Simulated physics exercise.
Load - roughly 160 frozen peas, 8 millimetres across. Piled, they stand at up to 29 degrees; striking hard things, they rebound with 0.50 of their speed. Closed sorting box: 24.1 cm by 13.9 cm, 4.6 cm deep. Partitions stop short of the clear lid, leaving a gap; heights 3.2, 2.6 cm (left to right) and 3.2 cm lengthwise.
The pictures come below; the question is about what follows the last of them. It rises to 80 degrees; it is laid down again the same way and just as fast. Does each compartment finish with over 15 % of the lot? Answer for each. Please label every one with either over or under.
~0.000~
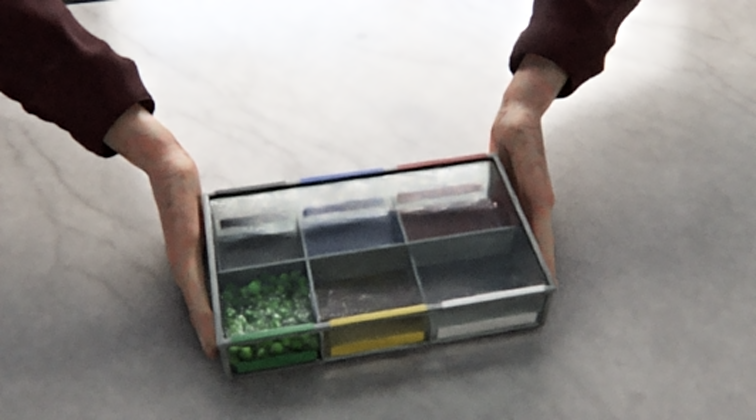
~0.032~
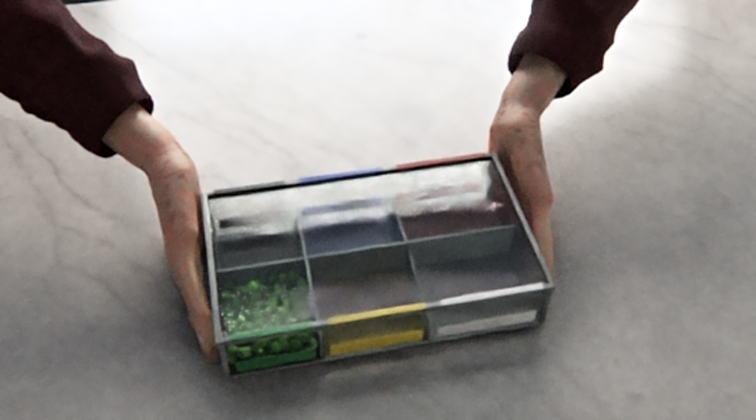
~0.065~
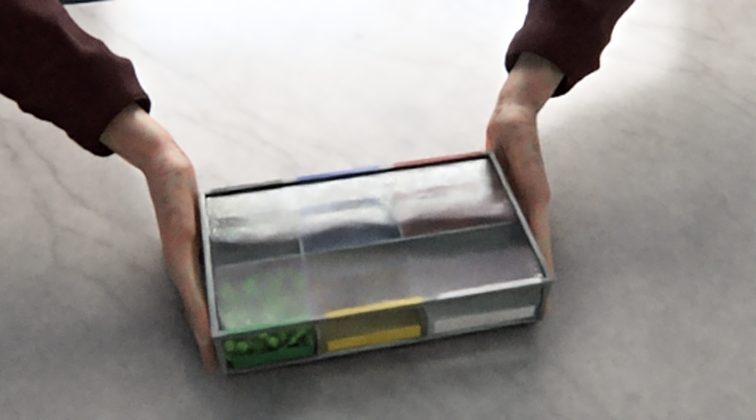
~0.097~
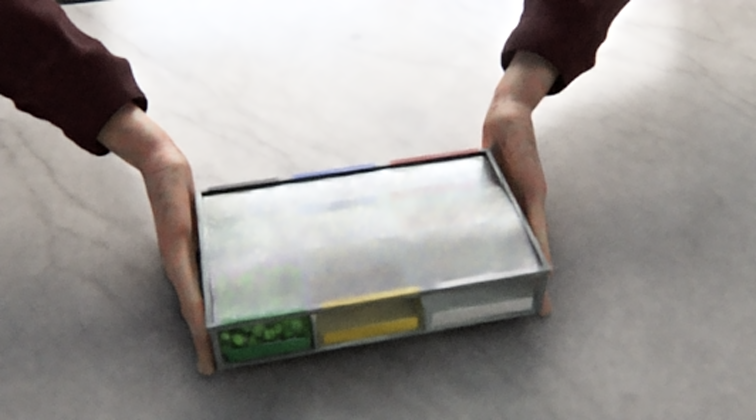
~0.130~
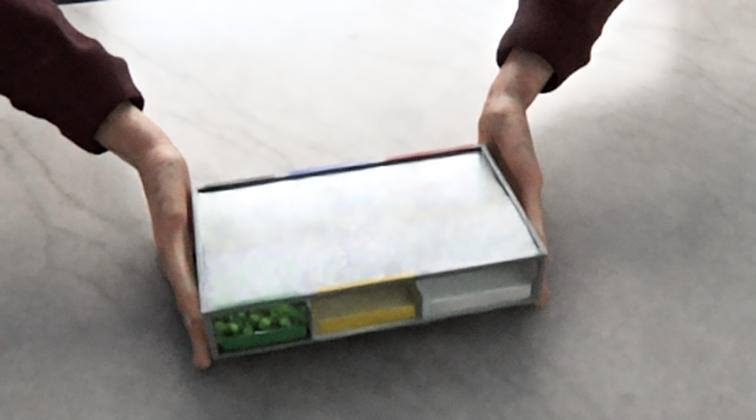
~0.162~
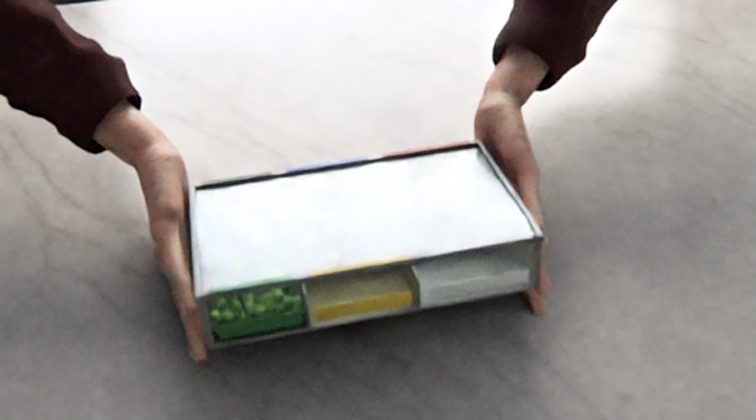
Labels - red: Under; blue: Under; green: Over; yellow: Under; white: Under; black: Over.
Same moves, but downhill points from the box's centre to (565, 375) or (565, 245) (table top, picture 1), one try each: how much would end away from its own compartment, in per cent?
Estimate: Some 15 % and some 20 % respectively.
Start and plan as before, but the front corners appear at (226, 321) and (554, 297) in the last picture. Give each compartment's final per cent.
Red 0, blue 0, green 85, yellow 10, white 5, black 0.
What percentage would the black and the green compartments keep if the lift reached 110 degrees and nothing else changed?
You'd see black with 30 % and green with 65 %.
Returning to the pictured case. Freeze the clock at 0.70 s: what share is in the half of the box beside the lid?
Close to 30 in a hundred.
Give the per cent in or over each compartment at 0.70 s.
Shares - red: 0; blue: 0; green: 90; yellow: 0; white: 0; black: 10.
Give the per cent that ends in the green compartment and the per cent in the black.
Green 70 %, black 25 %.
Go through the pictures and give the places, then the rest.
In the first picture, box tilt 0 degrees, front corners at (223, 341) and (550, 287); green 100 %.
In the second picture, box tilt 1 degrees, front corners at (222, 340) and (549, 285).
In the third picture, box tilt 3 degrees, front corners at (218, 334) and (547, 279).
In the fourth picture, box tilt 6 degrees, front corners at (213, 325) and (544, 269), lowest corner left back.
In the fifth picture, box tilt 10 degrees, front corners at (207, 311) and (541, 253), lowest corner left back.
In the sixth picture, box tilt 15 degrees, front corners at (201, 295) and (538, 236), lowest corner left back; green 100 %. Its pace works out near 145 degrees a second.
After 0.70 s, tilt 80 degrees; green 90 %, black 10 %.
After 1.06 s, tilt 34 degrees; green 70 %, black 25 %.
After 1.51 s, tilt 0 degrees; green 70 %, black 25 %.
By 2.0 s all is still; red 0 %, blue 0 %, green 70 %, yellow 0 %, white 0 %, black 25 %.
